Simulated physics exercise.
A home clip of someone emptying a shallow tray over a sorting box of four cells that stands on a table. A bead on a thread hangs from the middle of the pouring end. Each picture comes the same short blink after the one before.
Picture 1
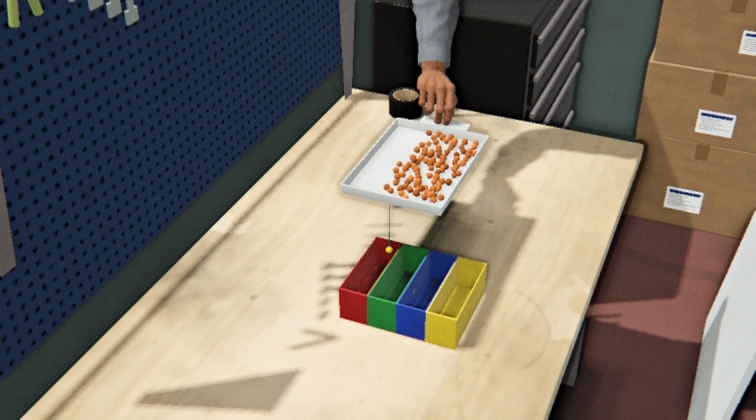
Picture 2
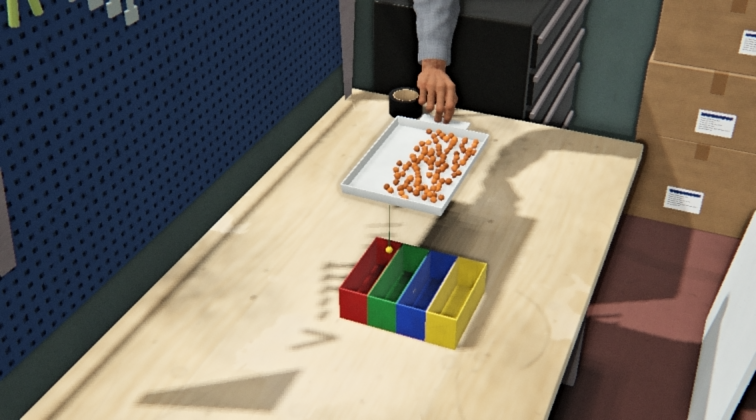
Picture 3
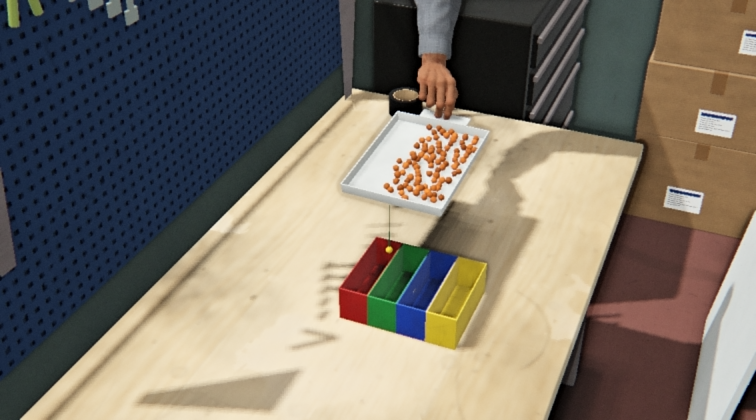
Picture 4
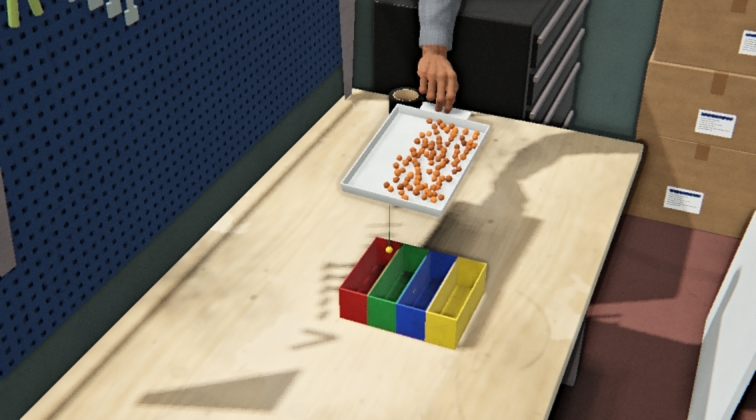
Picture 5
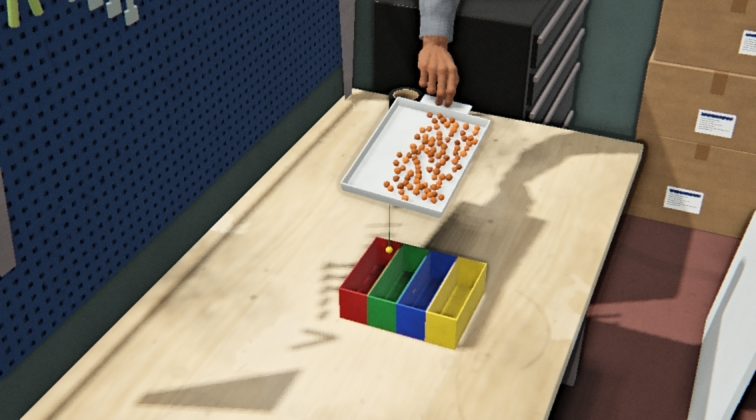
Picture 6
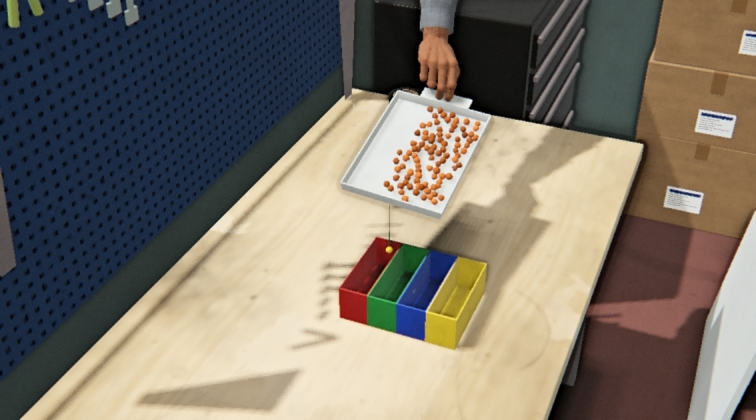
White tray of small orange-brown pieces tilting gradually as a hand raises its far end above a red, green, blue and yellow box.
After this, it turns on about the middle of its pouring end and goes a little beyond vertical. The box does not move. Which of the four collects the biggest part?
Most goes to the blue cell.
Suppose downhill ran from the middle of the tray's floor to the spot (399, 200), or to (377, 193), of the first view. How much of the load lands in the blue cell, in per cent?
Roughly 30 per cent, and 0 per cent.
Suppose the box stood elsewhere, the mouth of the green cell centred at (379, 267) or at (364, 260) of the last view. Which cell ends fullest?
First the yellow cell, then the yellow cell.
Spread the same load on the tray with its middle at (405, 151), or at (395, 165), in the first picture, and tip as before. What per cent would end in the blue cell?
Roughly 40 per cent, and 40 per cent.
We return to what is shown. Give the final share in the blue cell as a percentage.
It comes to 60 per cent or so.
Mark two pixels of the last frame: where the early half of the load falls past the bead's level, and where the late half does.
Around (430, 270) and then (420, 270).
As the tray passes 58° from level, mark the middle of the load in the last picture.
Roughly at (432, 181).
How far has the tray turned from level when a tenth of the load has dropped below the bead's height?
Roughly 110°.
Just after the last frame, tray tipped steeply; every one on the tray.
A moment on, tray tipped right over; every one on the tray.
Further on, tray tipped past a quarter turn; roughly half in the blue cell; roughly a quarter in the green cell; about a tenth in the yellow cell; just a few in the red cell; about a tenth falling or outside the box.
When it is over, tray tipped past a quarter turn; roughly half in the blue cell; roughly a quarter in the green cell; about a tenth in the yellow cell; just a few in the red cell; about a tenth outside the box.
